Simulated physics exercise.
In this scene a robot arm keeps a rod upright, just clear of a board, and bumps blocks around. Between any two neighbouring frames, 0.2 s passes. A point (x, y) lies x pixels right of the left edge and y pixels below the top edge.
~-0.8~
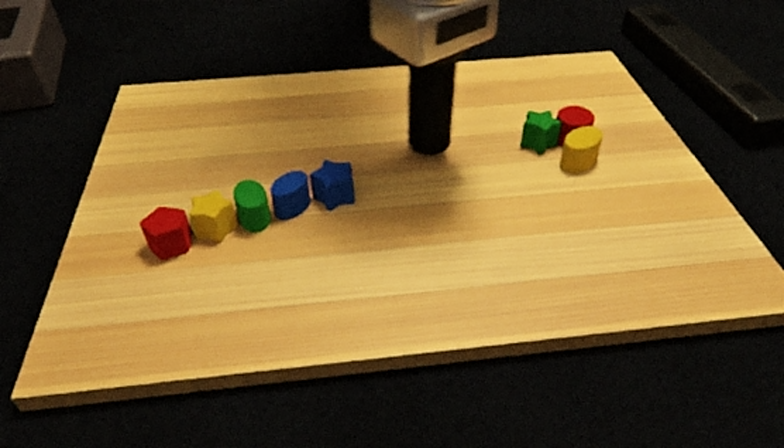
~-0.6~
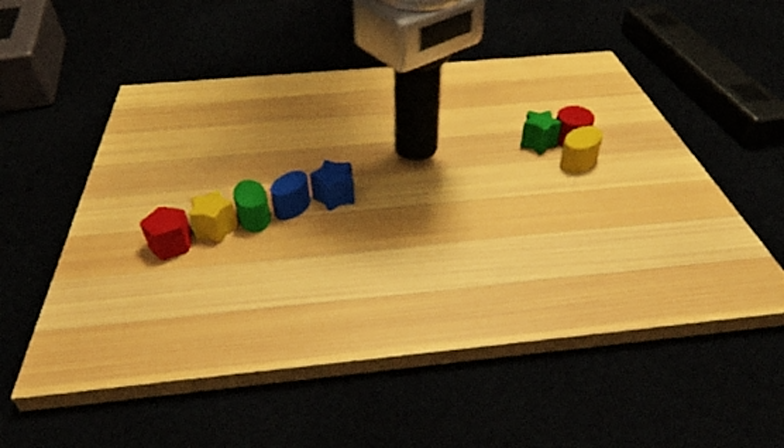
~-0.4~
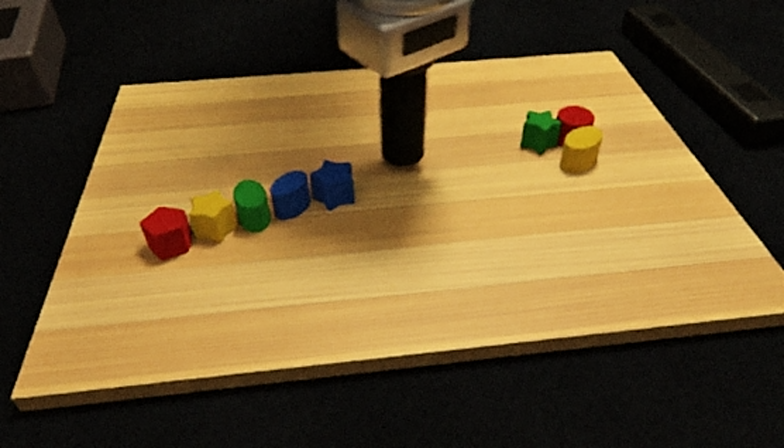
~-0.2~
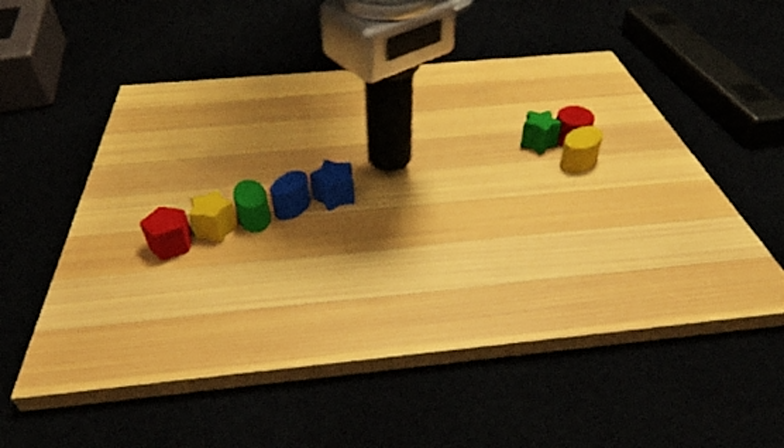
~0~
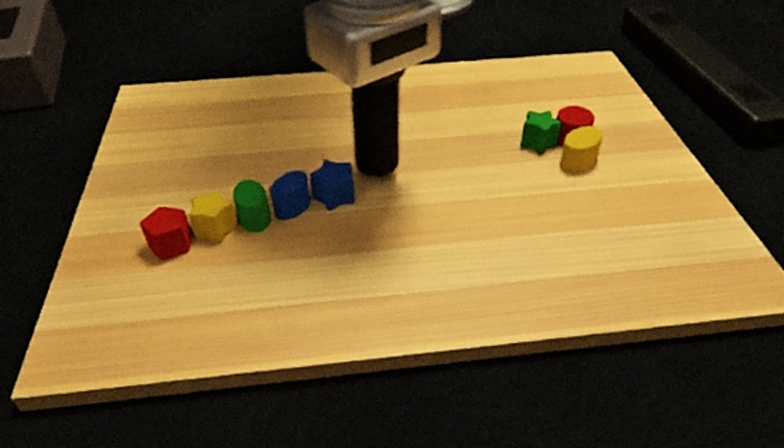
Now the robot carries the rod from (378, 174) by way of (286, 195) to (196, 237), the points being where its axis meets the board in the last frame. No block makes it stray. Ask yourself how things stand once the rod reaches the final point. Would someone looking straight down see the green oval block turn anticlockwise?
The answer is yes.
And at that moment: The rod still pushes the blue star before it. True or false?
The claim does not hold.
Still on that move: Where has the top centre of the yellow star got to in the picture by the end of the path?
Put as a pixel place, it's (150, 234).
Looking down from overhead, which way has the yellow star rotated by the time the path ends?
Seen from above, its turn is clockwise.
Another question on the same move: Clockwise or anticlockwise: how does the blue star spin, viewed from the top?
Viewed from above: Anti-clockwise.
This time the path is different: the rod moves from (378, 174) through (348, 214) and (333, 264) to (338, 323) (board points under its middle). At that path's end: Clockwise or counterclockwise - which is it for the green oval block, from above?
It ends up turned anticlockwise.
The first path, step by step. One third of the way, rod at (314, 176); red pentagon at (153, 220); yellow star at (196, 206), turned 15° clockwise; green oval block at (236, 202), turned 30° clockwise; blue star at (300, 187), turned 65° anticlockwise.
Two thirds of the way, rod at (253, 196); red pentagon at (152, 220), turned 15° anticlockwise; yellow star at (194, 209), turned 40° clockwise; green oval block at (228, 211); blue star at (266, 205), turned 115° anticlockwise.
At the end, rod at (193, 227); red pentagon at (109, 231); yellow star at (150, 234), turned 70° clockwise; green oval block at (207, 236), turned 90° anticlockwise; blue star at (260, 208), turned 135° anticlockwise.
